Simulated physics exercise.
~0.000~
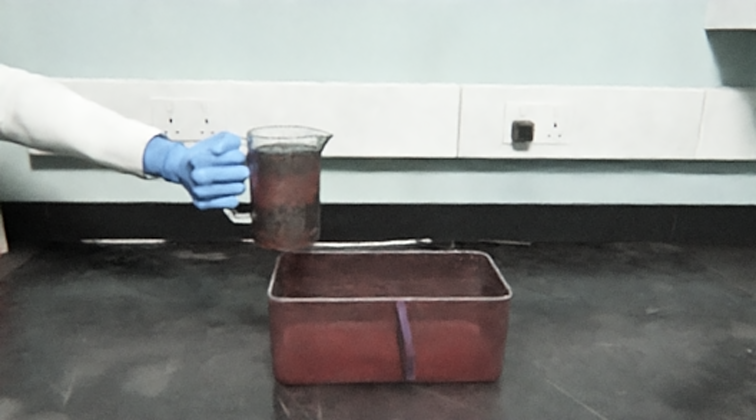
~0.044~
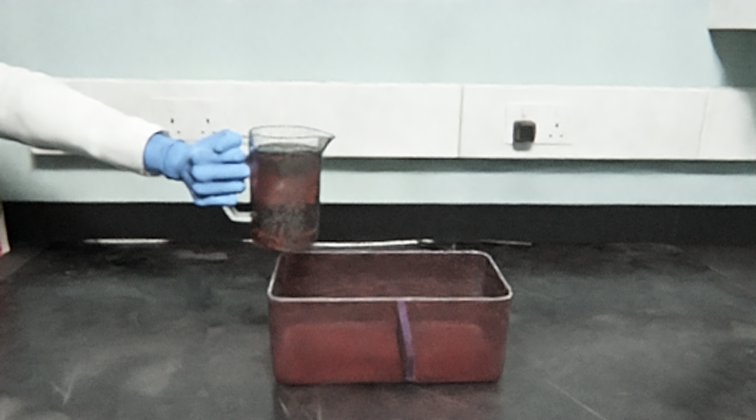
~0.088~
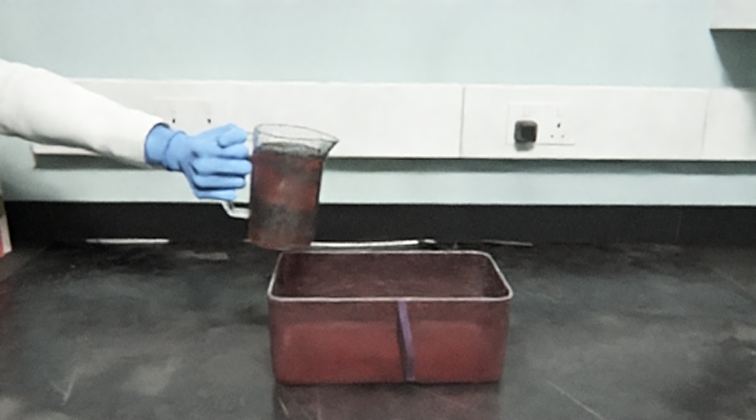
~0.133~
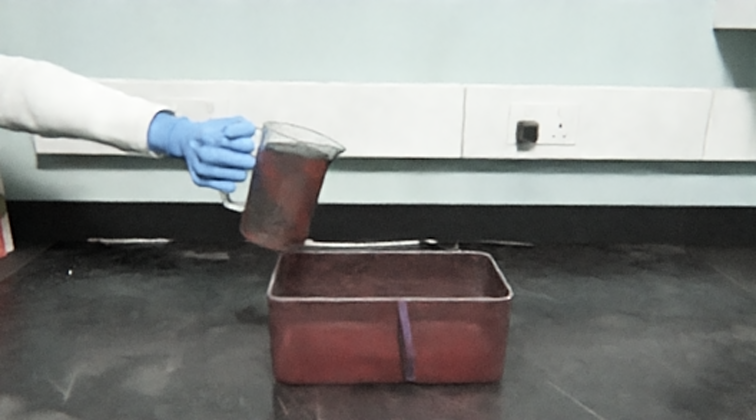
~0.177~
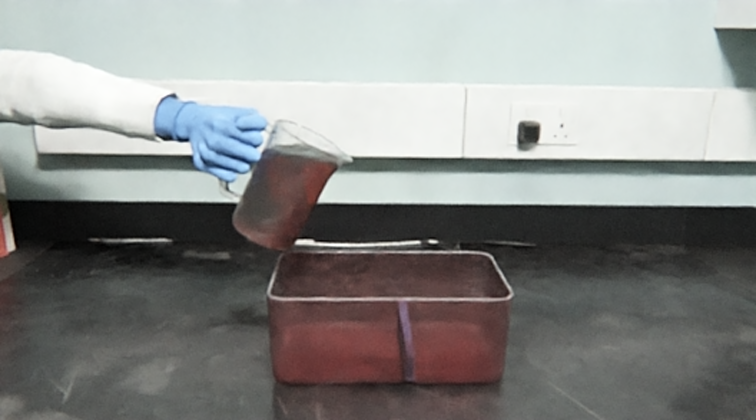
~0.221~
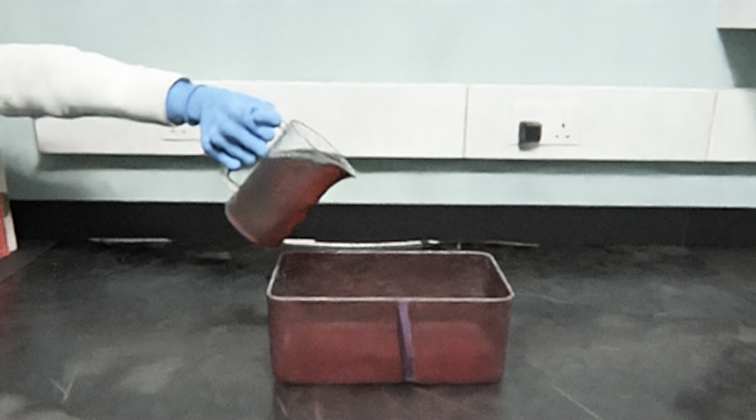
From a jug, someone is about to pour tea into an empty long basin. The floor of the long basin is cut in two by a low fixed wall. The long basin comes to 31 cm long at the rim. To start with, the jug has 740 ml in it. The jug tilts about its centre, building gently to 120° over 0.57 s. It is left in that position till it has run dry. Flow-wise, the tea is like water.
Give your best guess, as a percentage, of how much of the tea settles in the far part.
I would say 15 per cent of it settles there.
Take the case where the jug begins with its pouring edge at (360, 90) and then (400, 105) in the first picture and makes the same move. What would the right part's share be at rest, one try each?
First 55, then 75 per cent.
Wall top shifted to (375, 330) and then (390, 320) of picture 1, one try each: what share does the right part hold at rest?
Roughly 50 per cent, then 20 per cent.
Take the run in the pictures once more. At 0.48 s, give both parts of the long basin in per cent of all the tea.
20 per cent left and 5 right, roughly.
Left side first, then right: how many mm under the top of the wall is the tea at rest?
Close to 16 mm left and close to 32 mm right.
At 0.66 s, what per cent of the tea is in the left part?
Reading: Approx. 70 per cent.
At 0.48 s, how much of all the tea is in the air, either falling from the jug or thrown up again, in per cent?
My guess is roughly 18 %.
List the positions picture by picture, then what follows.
In the first frame, it leans 0°; its right rim is at (333, 134); the tea meets the walls at (251, 148) and (320, 149); the long basin's rim runs from (274, 275) to (499, 274); the wall's top is at (405, 328).
In the second frame, it leans 2°; its right rim is at (335, 135); the tea meets the walls at (252, 147) and (321, 149).
In the third frame, it leans 7°; its right rim is at (340, 140); the tea meets the walls at (256, 144) and (325, 151).
In the fourth frame, it leans 16°; its right rim is at (347, 148); the tea meets the walls at (257, 159) and (331, 155).
In the fifth frame, it leans 26°; its right rim is at (353, 160); the tea meets the walls at (256, 171) and (340, 158).
In the sixth frame, it leans 39°; its right rim is at (357, 176); the tea meets the walls at (250, 177) and (350, 164).
Then, 0.48 s in, the tilt is 112° and 57 per cent is still to pour, 20 is left of the wall and 5 right of it.
Then, 0.66 s in, the tilt is 120° and 10 per cent is still to pour, 71 is left of the wall and 8 right of it.
Then, 0.86 s in, the tilt is 120° and 0 per cent is still to pour, 81 is left of the wall and 12 right of it.
Then, 1.07 s in, the tilt is 120° and 0 per cent is still to pour, 81 is left of the wall and 14 right of it.
Finally, 80 per cent lies left of the wall, 15 right of it and 5 outside.
